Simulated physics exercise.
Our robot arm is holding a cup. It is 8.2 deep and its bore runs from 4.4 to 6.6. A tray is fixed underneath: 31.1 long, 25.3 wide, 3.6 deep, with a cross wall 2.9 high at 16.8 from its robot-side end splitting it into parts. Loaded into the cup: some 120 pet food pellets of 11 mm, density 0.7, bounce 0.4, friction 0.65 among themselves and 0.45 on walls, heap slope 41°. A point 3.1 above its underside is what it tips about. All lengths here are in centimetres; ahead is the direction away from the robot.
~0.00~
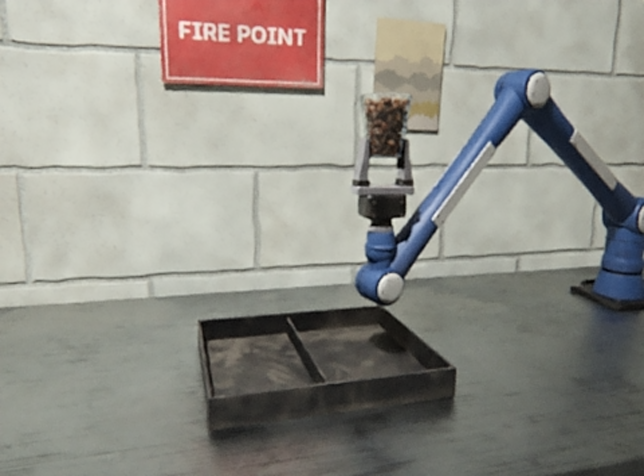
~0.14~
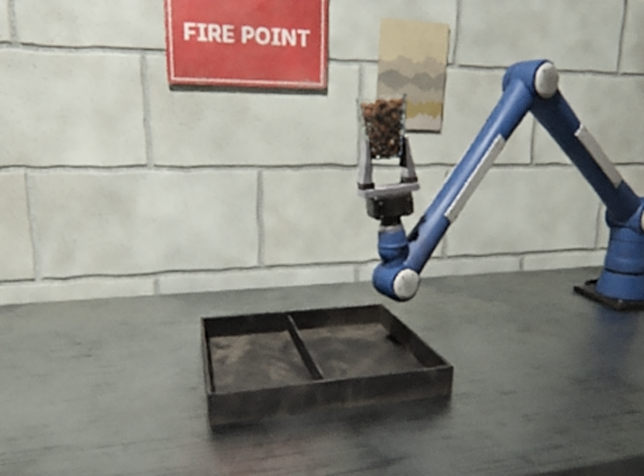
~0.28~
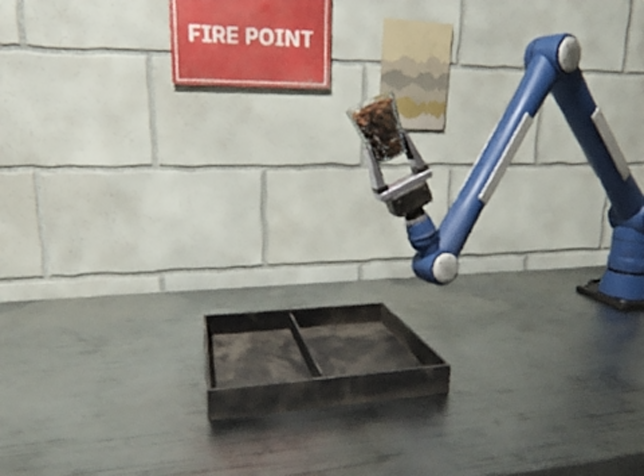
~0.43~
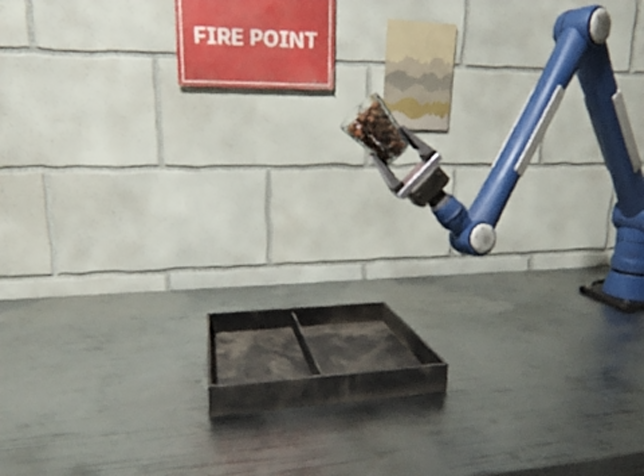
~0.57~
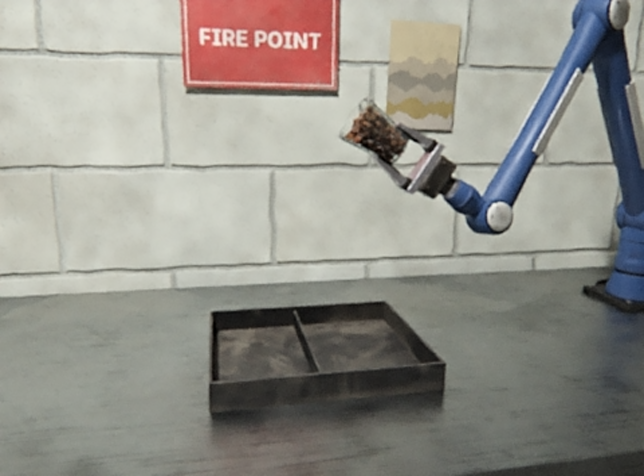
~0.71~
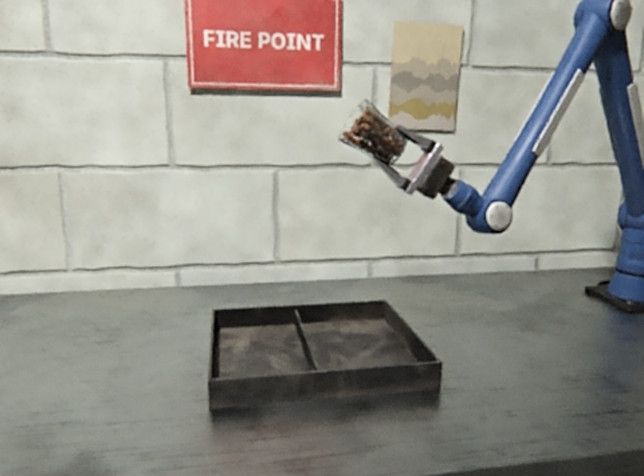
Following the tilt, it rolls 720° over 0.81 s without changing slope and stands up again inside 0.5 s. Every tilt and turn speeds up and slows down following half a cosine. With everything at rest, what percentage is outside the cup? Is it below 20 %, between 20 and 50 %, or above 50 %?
It is below 20 %.
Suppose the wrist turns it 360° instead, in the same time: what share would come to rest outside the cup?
Roughly 0 percent, then.
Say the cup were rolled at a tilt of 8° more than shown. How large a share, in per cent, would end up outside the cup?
It would be around 0 percent.
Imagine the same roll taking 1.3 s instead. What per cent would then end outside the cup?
About 0 %.
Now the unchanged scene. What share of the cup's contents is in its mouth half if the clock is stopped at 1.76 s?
Near 60 per cent lies in the mouth half.
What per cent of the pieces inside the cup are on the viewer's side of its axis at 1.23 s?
Front-half share of contents: Approx. 55 per cent.
After 1.23 s, tipped 57°, highest piece 38 above the table; 121 in the cup.
After 1.76 s, tipped 31°, highest piece 38 above the table; 119 in the cup, 2 in the robot-side part.
After 2.22 s, upright, highest piece 39 above the table; 119 in the cup, 2 in the robot-side part.
After 2.92 s, upright, highest piece 39 above the table; 119 in the cup, 2 in the robot-side part.
At rest, 119 in the cup, 2 in the robot-side part. That is 2 % outside the cup.
